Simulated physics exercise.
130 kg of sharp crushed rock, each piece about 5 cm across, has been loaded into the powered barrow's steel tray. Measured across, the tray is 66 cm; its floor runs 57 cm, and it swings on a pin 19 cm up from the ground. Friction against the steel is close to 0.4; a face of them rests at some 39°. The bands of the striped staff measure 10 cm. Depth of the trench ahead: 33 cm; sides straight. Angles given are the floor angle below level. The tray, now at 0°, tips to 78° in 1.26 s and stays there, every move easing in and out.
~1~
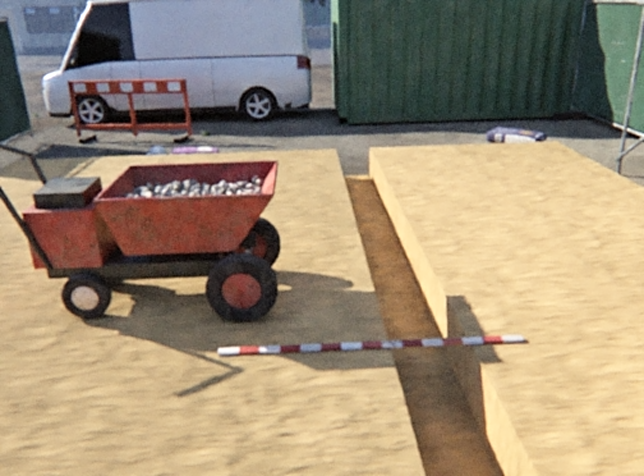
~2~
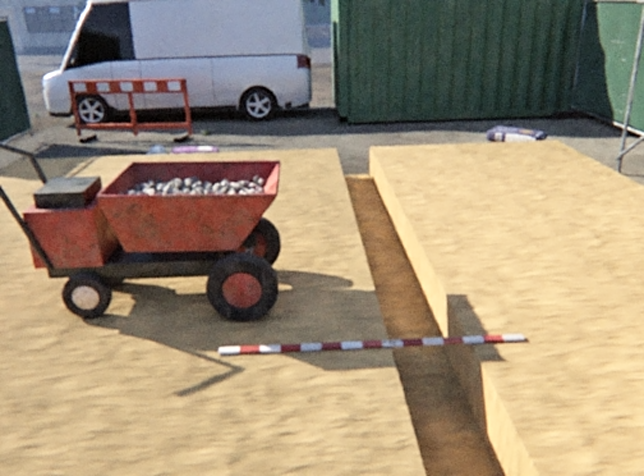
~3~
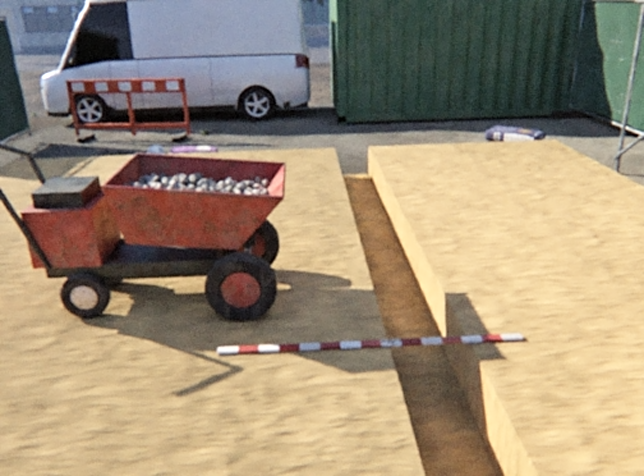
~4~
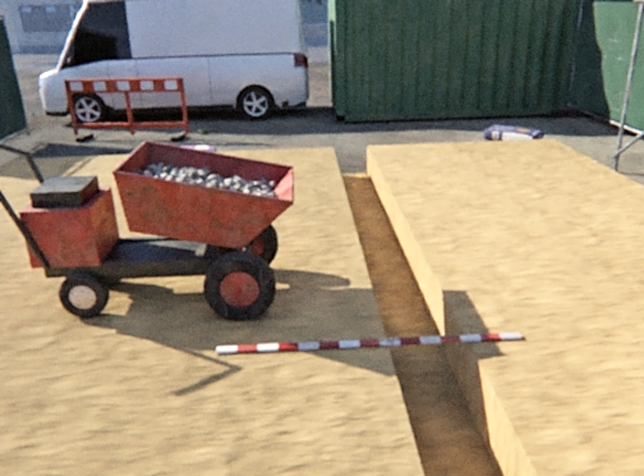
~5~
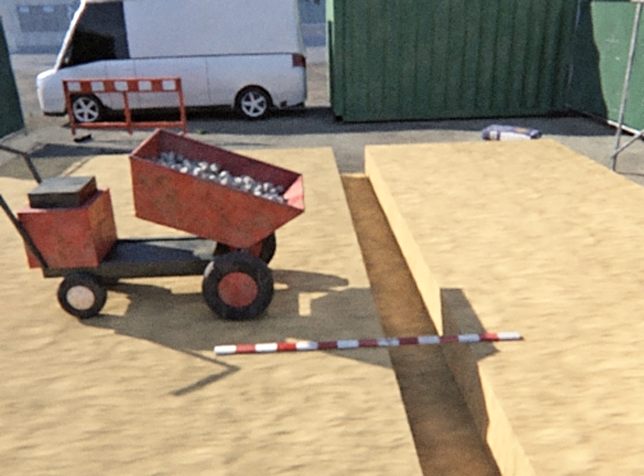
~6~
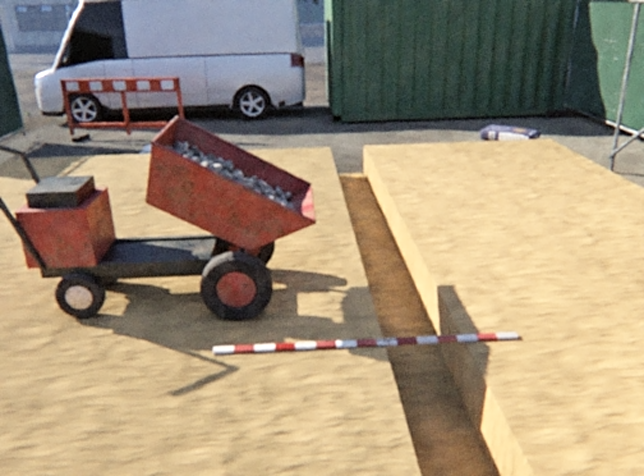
The clip shows a red powered barrow loaded with grey stones standing on sandy ground beside a narrow trench, as its tray gradually tilts forward to the right, the rear rising and the front lip lowering.
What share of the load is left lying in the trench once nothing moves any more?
About 49 per cent.
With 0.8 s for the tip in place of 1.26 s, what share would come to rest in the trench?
My guess is near 60 percent.
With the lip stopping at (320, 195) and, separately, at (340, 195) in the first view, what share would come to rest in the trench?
Estimates: 100 % then 90 %.
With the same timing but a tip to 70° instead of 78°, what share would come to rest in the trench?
I'd expect around 45 in a hundred.
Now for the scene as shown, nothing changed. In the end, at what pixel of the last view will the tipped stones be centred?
Look at roughly (396, 323).
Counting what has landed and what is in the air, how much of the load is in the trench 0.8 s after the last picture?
By that moment, roughly 15 per cent of the load.
Then, 0.4 s after the last picture the floor is at 65°, 100 % in the tray; the foremost stones are at (336, 258).
Then, 0.8 s after the last picture the floor is at 78°, 71 % in the tray, 14 % short of the trench, 15 % in the trench; the foremost stones are at (428, 332).
Then, 1.2 s after the last picture the floor is at 78°, 41 % in the tray, 18 % short of the trench, 40 % in the trench; the foremost stones are at (426, 316).
Then, 3.1 s after the last picture the floor is at 78°, 33 % in the tray, 18 % short of the trench, 49 % in the trench; the foremost stones are at (432, 327).
